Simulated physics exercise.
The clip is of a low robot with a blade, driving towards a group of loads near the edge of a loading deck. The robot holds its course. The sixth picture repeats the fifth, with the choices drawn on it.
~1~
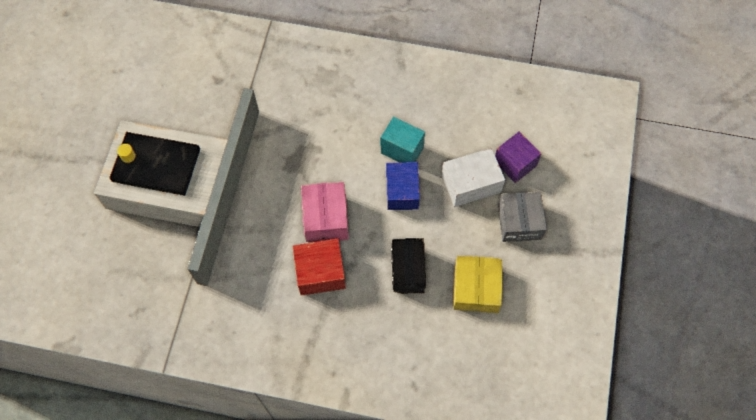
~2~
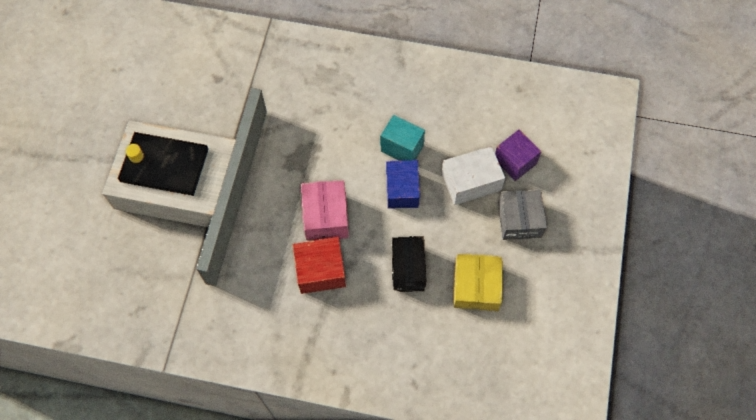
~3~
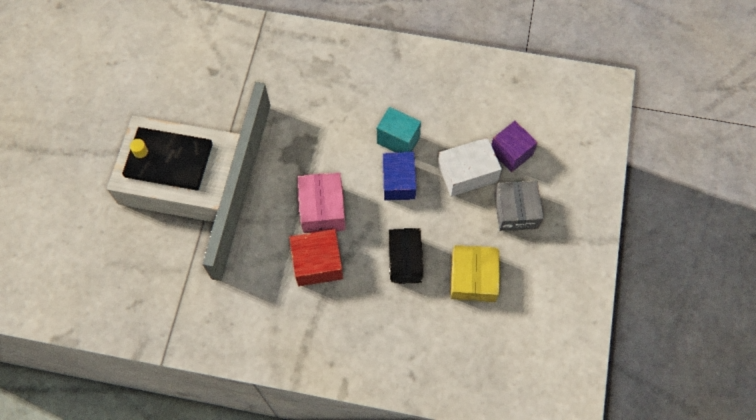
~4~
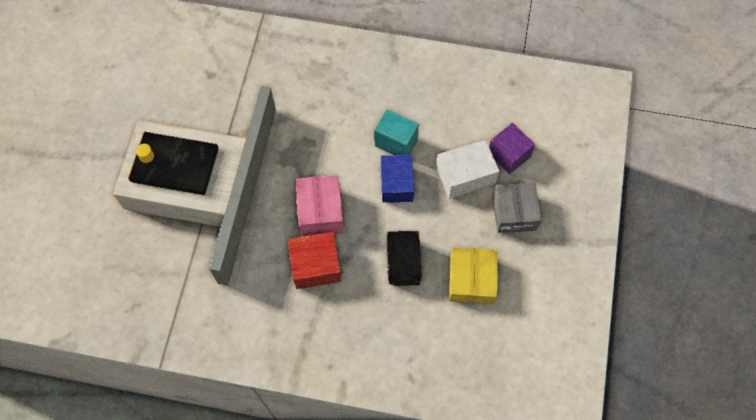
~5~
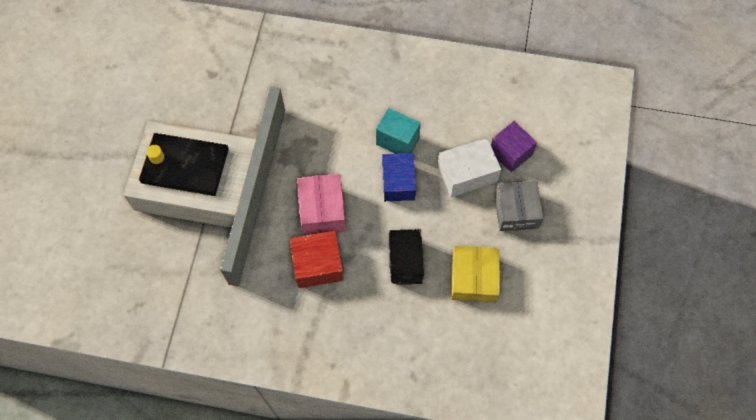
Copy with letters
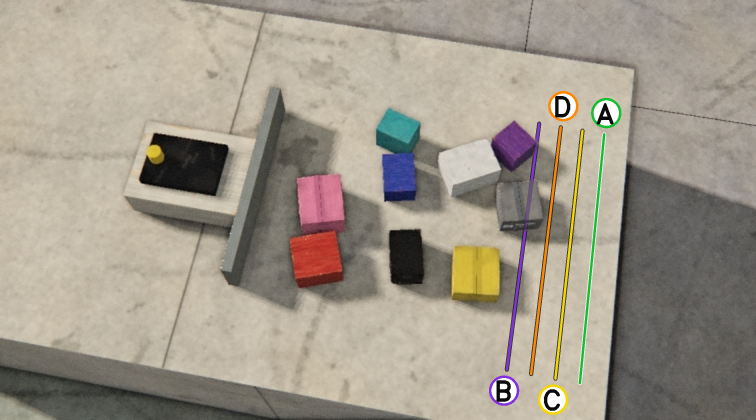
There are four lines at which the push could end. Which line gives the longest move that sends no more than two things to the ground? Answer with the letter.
At D, and not beyond.
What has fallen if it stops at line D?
The yellow parcel goes over.
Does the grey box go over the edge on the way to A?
By then, yes.
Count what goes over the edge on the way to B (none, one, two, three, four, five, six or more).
One.
On the copy, A at (593, 251); B at (524, 239); C at (570, 247); D at (547, 243).
On D. First, robot (294, 182); red crate (373, 271); black box (416, 260).
Then, robot (400, 200); yellow parcel (561, 292); grey box (539, 220).
Finally, robot (484, 214); yellow parcel over the edge; grey box (621, 235); one fallen.
By contrast, A drops six; B is within the limit but short; C drops four.
